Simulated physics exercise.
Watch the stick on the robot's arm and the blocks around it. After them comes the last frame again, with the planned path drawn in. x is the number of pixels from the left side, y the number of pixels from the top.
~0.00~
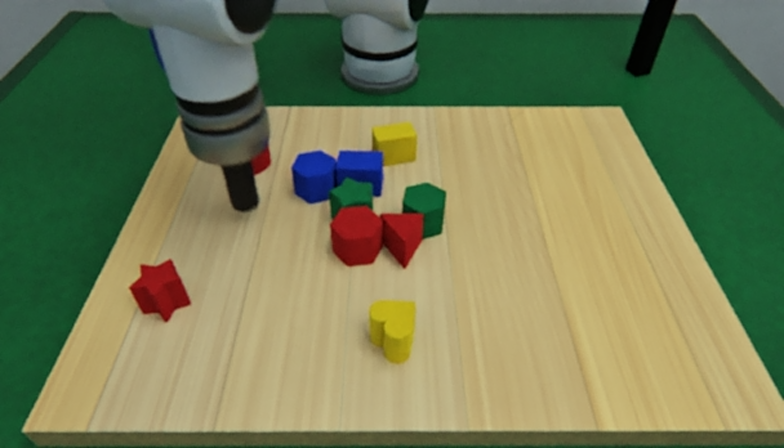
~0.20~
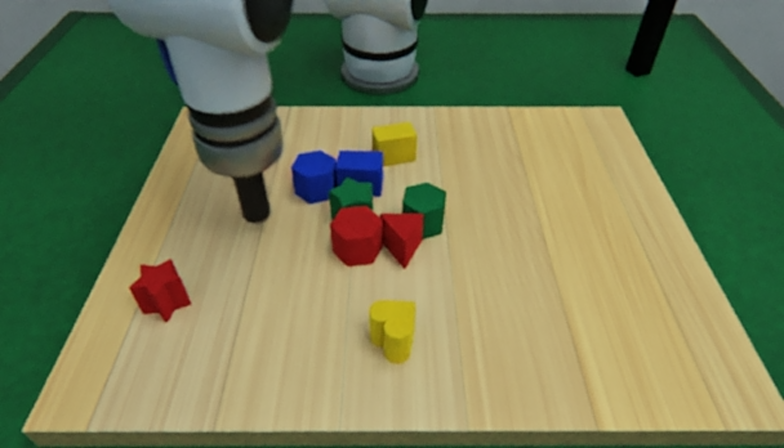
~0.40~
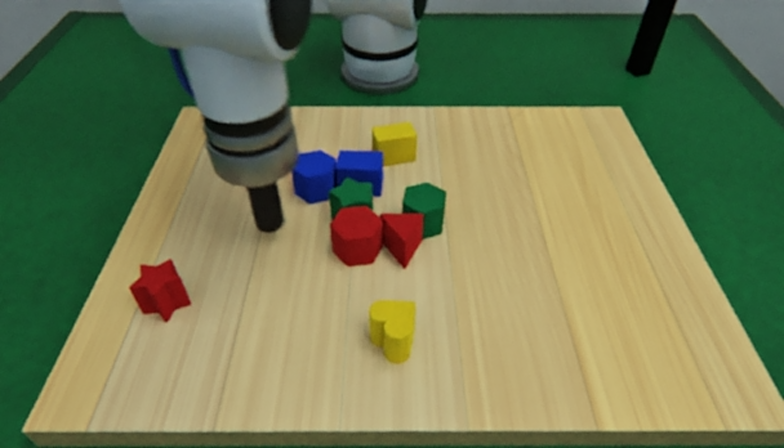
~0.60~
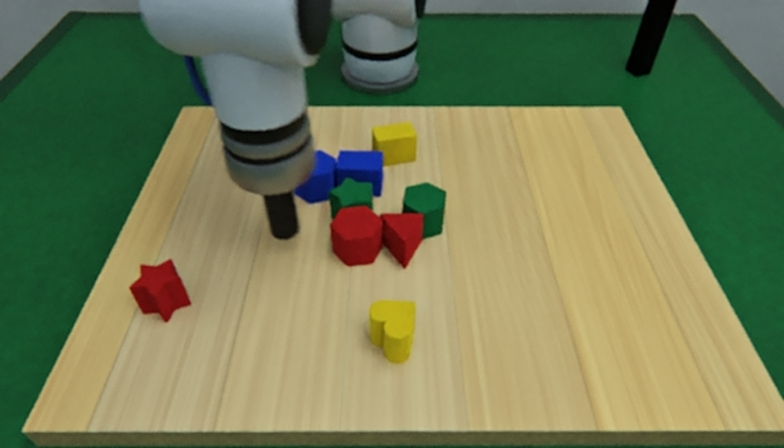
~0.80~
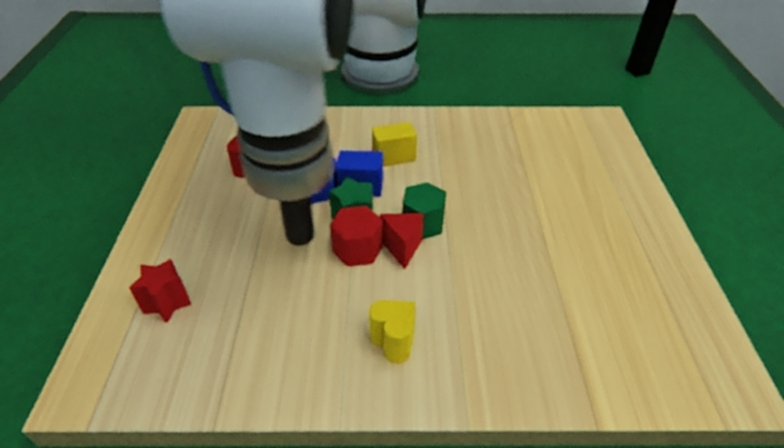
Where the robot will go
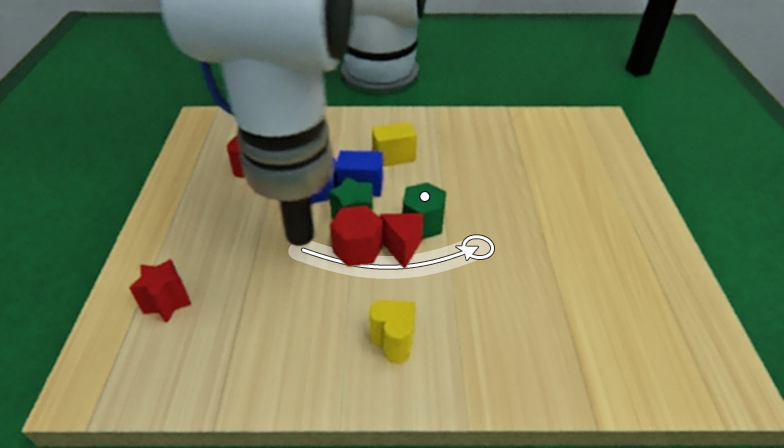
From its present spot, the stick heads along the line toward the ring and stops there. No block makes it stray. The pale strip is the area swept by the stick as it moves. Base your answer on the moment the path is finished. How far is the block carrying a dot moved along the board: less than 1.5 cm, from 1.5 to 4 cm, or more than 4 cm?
That block covers upwards of 4 cm.
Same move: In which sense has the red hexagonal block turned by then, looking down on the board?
It is turned anticlockwise.
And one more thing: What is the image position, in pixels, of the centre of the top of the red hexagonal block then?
Put as a pixel place, it's (484, 195).
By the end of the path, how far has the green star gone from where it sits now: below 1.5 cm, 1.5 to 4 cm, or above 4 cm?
Short of 1.5 cm.
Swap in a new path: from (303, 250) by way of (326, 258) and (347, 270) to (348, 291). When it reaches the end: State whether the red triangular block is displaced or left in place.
By the last moment of the path, the red triangular block has shifted.
Drawn move, from (303, 250) through (360, 265) and (423, 264) to (478, 247); the dot is on the green hexagonal block.
What follows on the original path. One third of the way, stick (361, 252); red hexagonal block (395, 222), turned 35° anticlockwise; red triangular block (430, 218), turned 20° clockwise; green hexagonal block (431, 193), turned 20° anticlockwise.
Two thirds of the way, stick (424, 251); red hexagonal block (444, 214), turned 70° anticlockwise; red triangular block (467, 197), turned 20° anticlockwise; green hexagonal block (446, 178), turned 55° anticlockwise.
At the end, stick (480, 234); green star still; red hexagonal block (484, 195), turned 110° anticlockwise; red triangular block (484, 173), turned 55° anticlockwise; green hexagonal block (448, 169), turned 90° anticlockwise.
